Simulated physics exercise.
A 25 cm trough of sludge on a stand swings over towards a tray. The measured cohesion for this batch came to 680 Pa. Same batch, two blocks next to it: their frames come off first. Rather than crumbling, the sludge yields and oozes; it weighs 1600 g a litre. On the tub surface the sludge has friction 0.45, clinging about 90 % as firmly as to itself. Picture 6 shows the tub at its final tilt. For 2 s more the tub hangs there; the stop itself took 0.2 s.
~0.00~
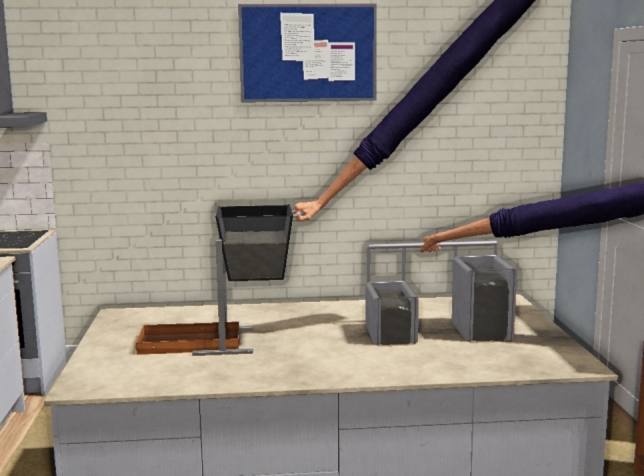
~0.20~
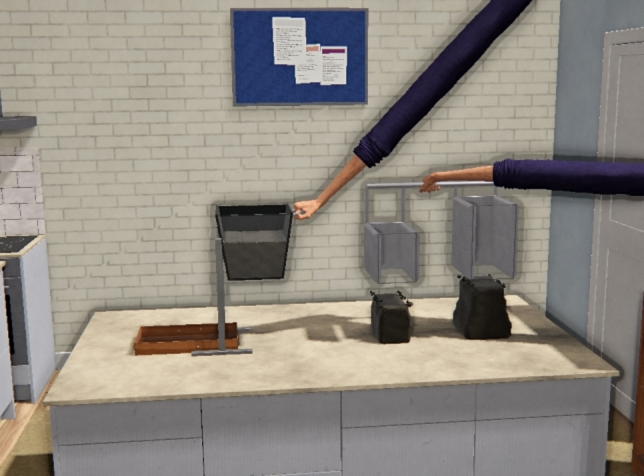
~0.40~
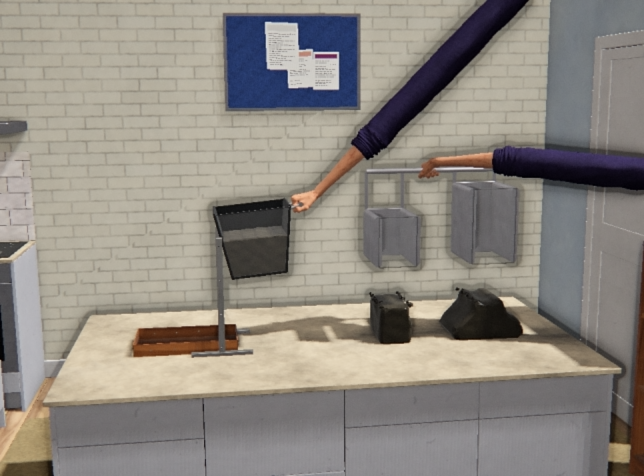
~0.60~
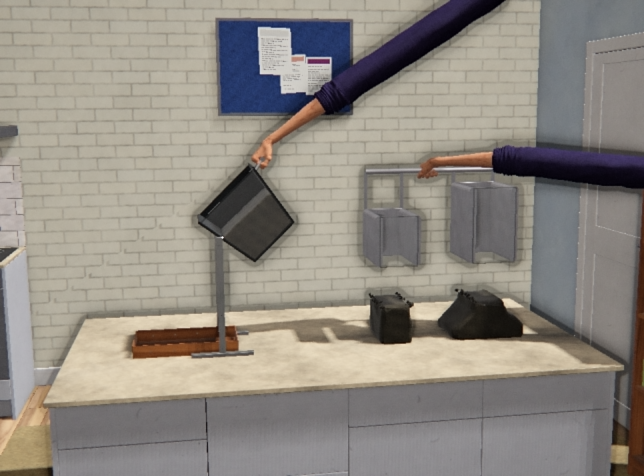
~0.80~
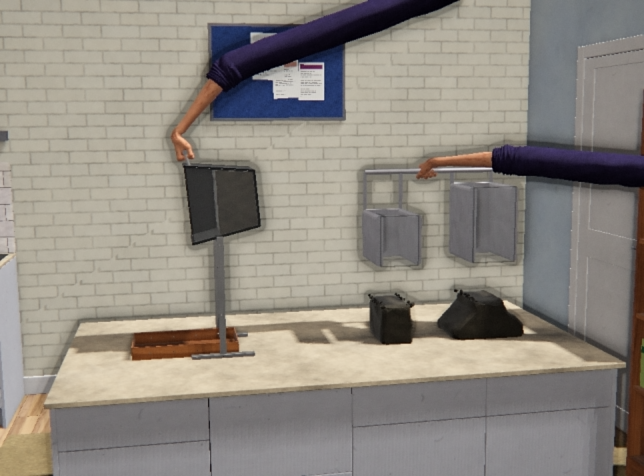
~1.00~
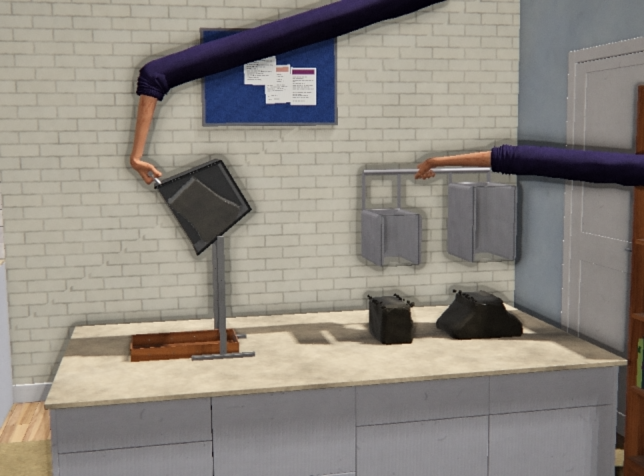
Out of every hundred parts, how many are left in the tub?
Some 0 in every hundred.
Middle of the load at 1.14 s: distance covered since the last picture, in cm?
18 cm.
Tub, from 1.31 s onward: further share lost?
I reckon it's around 0 in a hundred.
By 1.14 s, the tub is at 120 degrees and holds 30 %.
By 1.31 s, the tub is at 120 degrees and holds 0 %.
By 1.48 s, the tub is at 120 degrees and holds 0 %.
By 1.65 s, the tub is at 120 degrees and holds 0 %.
By 3.00 s, at the end, the tub is at 120 degrees and holds 0 %.
